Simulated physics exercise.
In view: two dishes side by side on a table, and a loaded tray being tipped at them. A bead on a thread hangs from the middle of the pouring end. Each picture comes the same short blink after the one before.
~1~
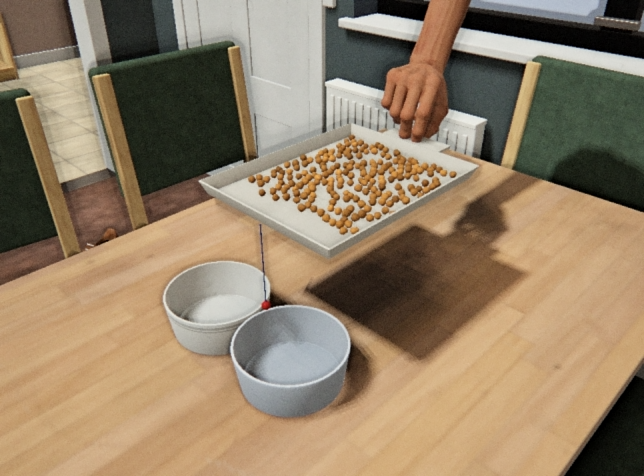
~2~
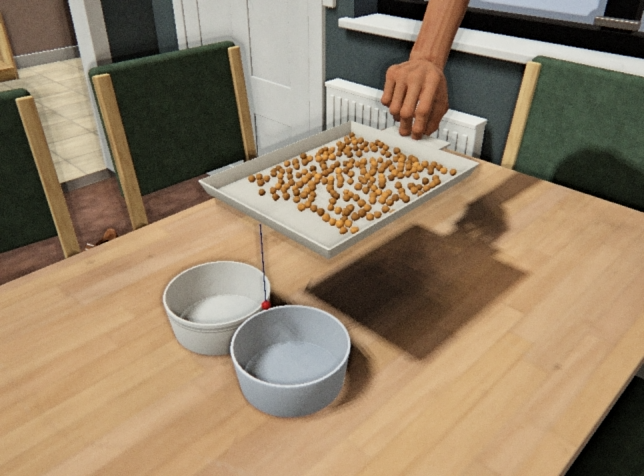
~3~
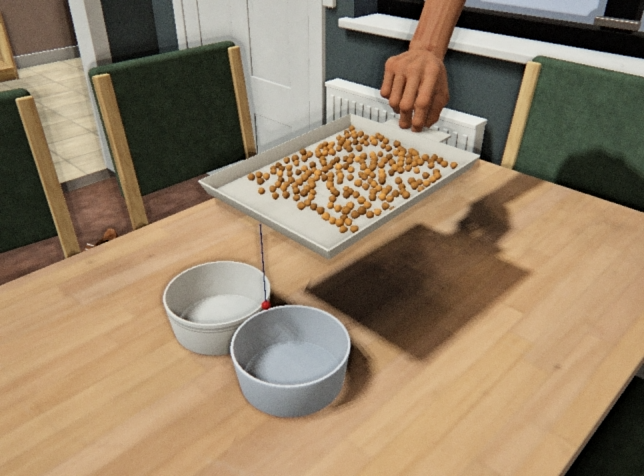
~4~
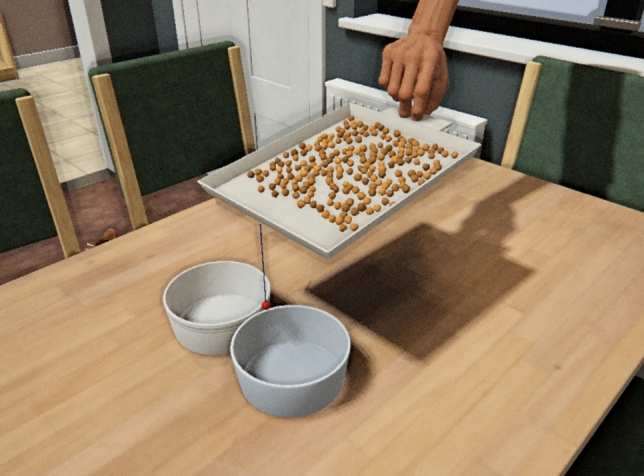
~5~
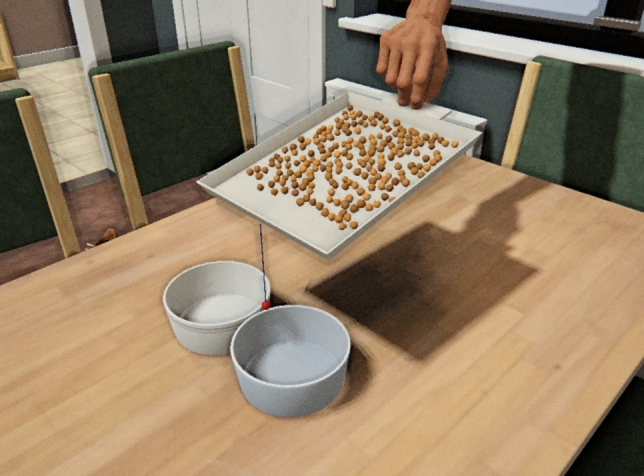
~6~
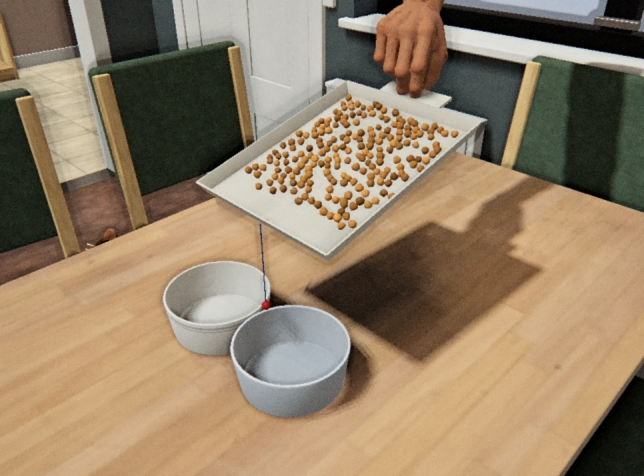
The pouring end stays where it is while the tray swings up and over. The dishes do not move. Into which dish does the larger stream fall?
It favours the right dish.
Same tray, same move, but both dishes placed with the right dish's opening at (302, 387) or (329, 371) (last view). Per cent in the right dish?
About 40 and 40 per cent.
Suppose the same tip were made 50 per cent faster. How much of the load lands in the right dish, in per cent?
Roughly 50 in a hundred.
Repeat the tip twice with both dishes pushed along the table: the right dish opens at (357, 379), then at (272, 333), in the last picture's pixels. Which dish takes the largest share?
The first try: Left. The second: Right.
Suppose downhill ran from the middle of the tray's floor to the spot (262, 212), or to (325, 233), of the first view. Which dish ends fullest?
One: The left one. Two: The right one.
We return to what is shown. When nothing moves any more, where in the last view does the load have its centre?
Close to (268, 373).
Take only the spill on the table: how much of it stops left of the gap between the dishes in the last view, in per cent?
Some 80 per cent.
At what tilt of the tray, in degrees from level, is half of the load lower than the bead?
Near 90 degrees.
Shortly afterwards, tray tipped steeply; all but a few on the tray; only a few in the right dish; only a few in the left dish; only a few outside both; a little in the air.
Next, tray tipped past a quarter turn; near half in the right dish; near a quarter in the left dish; near a quarter outside both; near a quarter in the air.
Some moments later, tray tipped past a quarter turn; near two thirds in the right dish; near a quarter in the left dish; near a quarter outside both.
In the end, tray tipped past a quarter turn; near two thirds in the right dish; near a quarter in the left dish; near a quarter outside both.
